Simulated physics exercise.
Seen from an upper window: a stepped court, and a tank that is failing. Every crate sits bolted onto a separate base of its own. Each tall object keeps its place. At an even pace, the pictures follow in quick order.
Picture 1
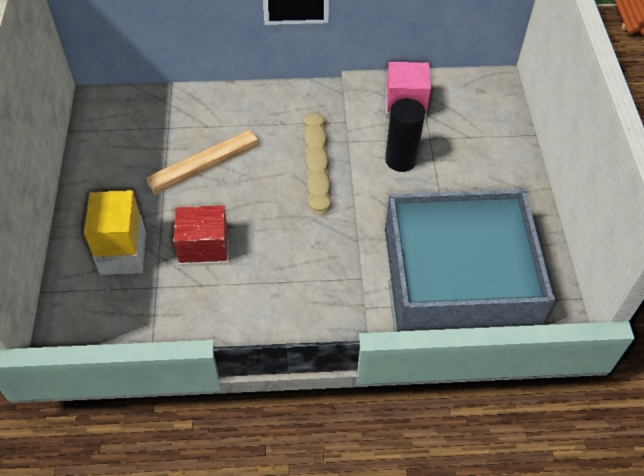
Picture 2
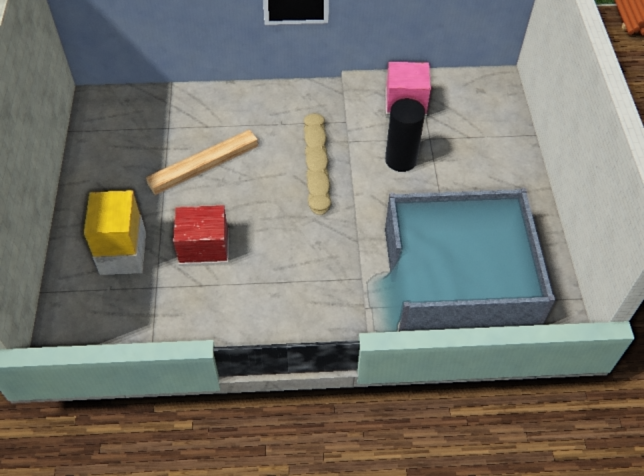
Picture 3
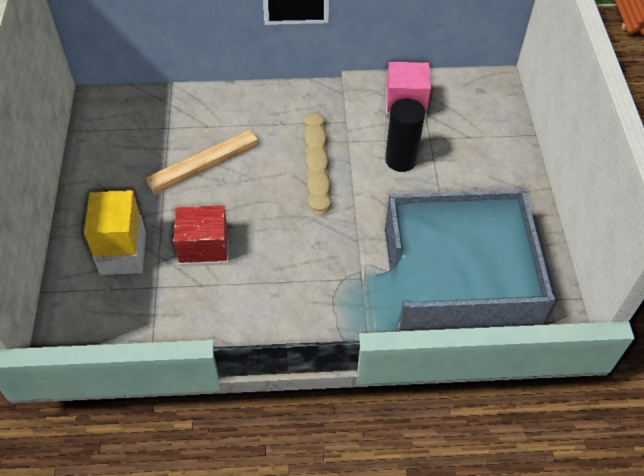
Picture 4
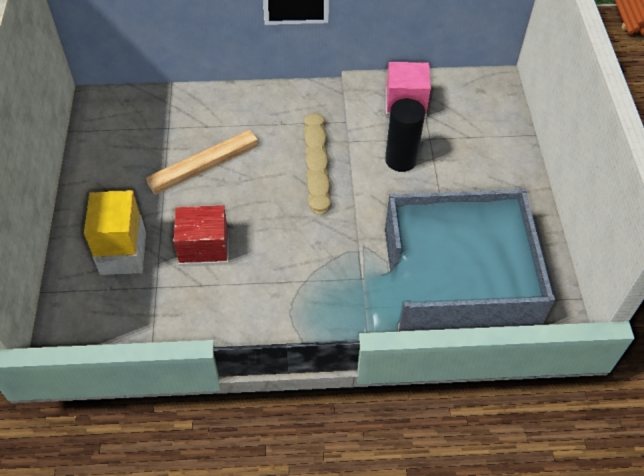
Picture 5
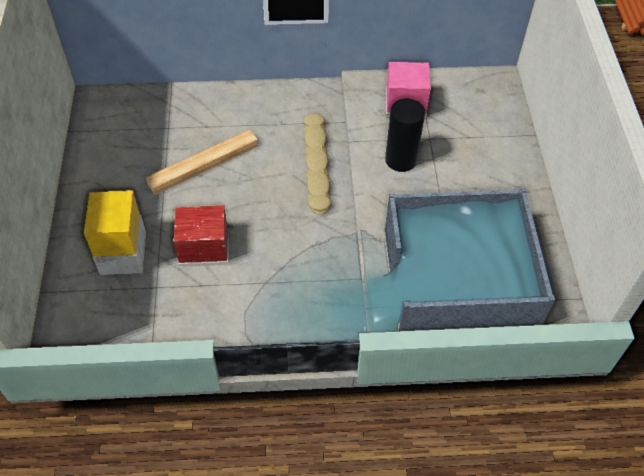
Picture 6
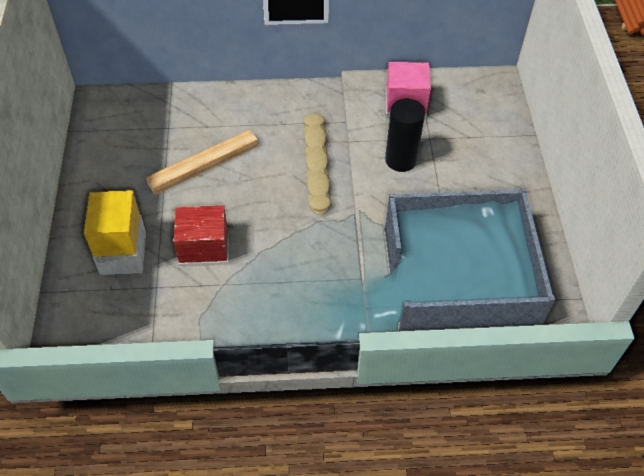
Blue water pours from the tank's broken left side and spreads leftward across the pale floor.
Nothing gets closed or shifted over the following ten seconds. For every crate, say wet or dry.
Yellow crate - dry; pink crate - dry; red crate - wet.
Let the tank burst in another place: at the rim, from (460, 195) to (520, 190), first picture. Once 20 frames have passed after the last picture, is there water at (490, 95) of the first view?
I'd say it's soaked there.
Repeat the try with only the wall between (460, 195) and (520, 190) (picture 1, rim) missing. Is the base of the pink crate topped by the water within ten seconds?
Note: Pink crate gets reached.
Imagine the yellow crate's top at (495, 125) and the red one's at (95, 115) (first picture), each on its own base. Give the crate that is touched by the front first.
One in red.
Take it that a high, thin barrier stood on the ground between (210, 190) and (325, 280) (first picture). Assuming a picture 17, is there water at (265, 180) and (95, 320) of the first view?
In order, I'd call them bare and inundated.
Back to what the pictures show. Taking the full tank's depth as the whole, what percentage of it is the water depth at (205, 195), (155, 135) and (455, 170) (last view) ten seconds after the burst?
The depths come to near 10, 6 and 0 per cent respectively.
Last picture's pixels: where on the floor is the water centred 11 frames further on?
The balance point is around (312, 296).
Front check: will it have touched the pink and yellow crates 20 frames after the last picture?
For the pink crate, it has not; for the yellow crate, it has.
A moment on, water covers 25 % of the floor; the yellow crate water round its plinth, the pink crate not reached, the red crate water round its plinth.
Next, water covers 30 % of the floor; the yellow crate water round its plinth, the pink crate not reached, the red crate water round its plinth.
Then, water covers 50 % of the floor; the yellow crate water round its plinth, the pink crate not reached, the red crate water round its plinth.
Later, water covers 60 % of the floor; the yellow crate water round its plinth, the pink crate not reached, the red crate water round its plinth.
In the end, water covers 65 % of the floor; the yellow crate stayed above the water, the pink crate stayed above the water, the red crate was topped.
